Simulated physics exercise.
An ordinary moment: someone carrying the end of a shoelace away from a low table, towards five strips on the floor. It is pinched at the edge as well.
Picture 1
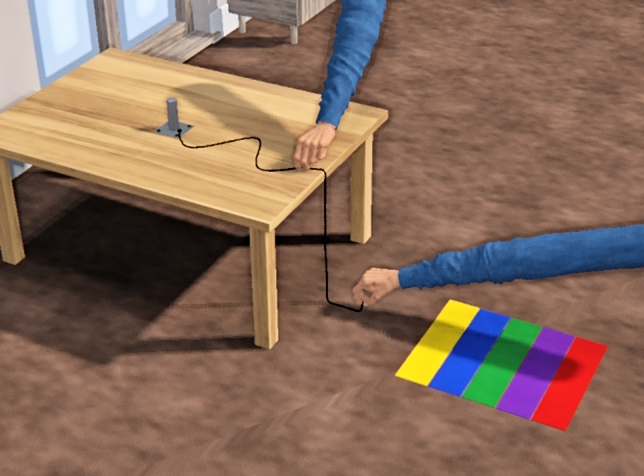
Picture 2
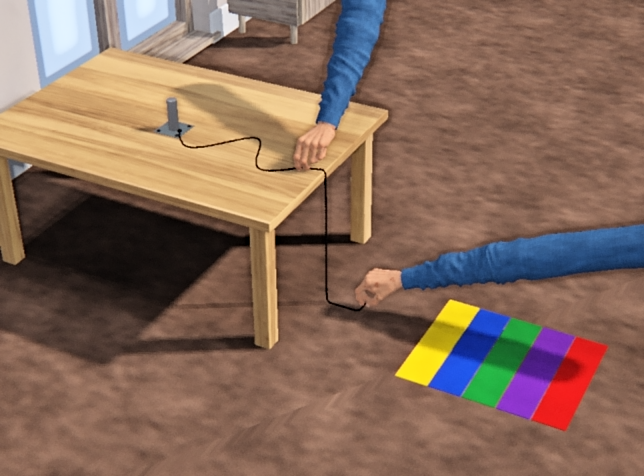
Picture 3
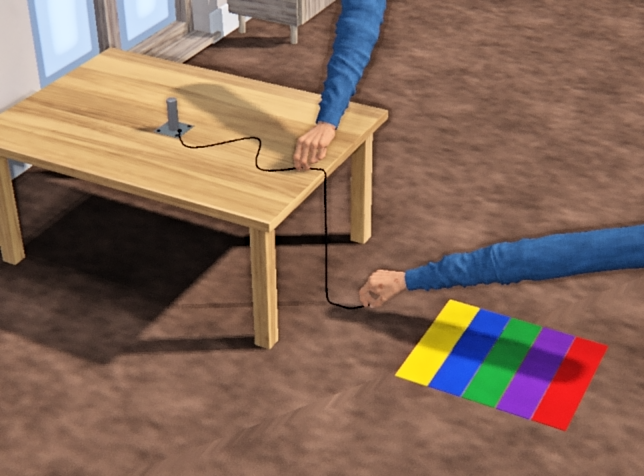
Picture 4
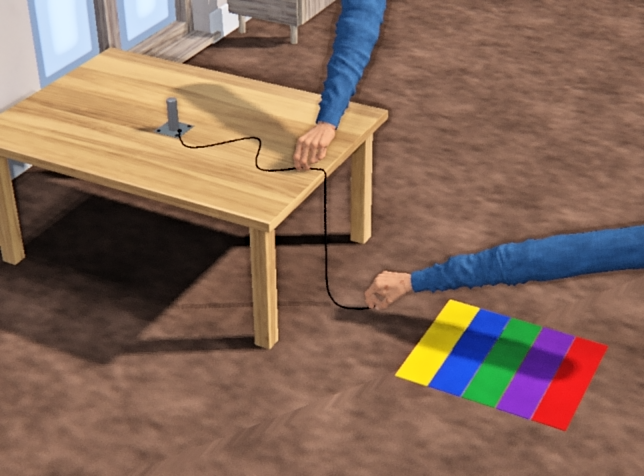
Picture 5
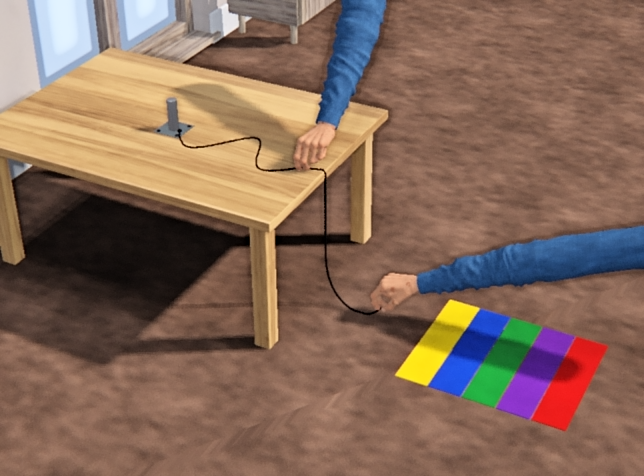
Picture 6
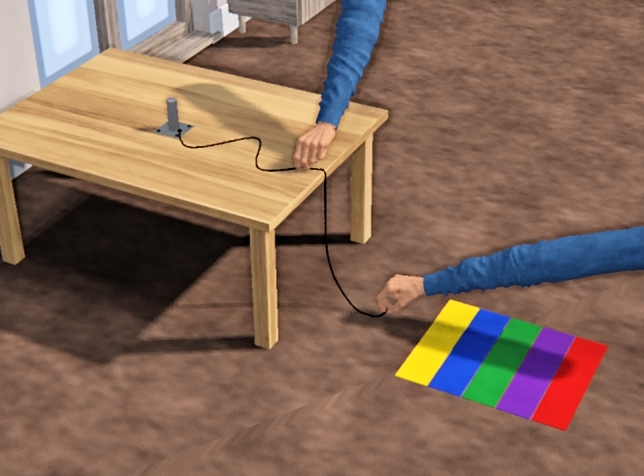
A hand near the floor drew the end of a black shoelace slightly right, towards five coloured strips, its hanging part curving as another hand kept it pinched at the edge of the wooden table.
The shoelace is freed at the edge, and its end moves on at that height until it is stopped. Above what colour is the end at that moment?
The end stops over the purple strip.
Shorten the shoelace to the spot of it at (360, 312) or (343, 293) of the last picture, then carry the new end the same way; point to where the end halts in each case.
About (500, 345) and (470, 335).
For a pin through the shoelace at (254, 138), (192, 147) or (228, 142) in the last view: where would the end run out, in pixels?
Near (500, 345), (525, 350) and (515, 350).
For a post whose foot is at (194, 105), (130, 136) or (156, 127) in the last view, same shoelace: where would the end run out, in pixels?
Near (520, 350), (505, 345) and (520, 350).
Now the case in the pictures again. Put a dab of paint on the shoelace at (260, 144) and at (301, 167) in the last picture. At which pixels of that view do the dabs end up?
The first at (283, 159), the second at (362, 204).
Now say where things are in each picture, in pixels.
In the first frame, end (363, 302); yellow (421, 366); blue (454, 376); green (487, 387); purple (522, 398); red (556, 409).
In the second frame, end (365, 303); shoelace through (184, 145) (248, 138) (257, 167) (322, 171) (326, 234) (326, 290).
In the third frame, end (369, 304).
In the fourth frame, end (375, 306); shoelace through (184, 145) (248, 138) (257, 167) (322, 171) (325, 234) (328, 290).
In the fifth frame, end (381, 308).
In the sixth frame, end (387, 310); shoelace through (184, 145) (248, 138) (257, 167) (322, 171) (326, 234) (342, 291).
Soon after, end near (479, 338); over blue.
Then, end near (519, 350); over green.
At full stretch, end near (543, 357); over purple. It gets as far as the purple strip.
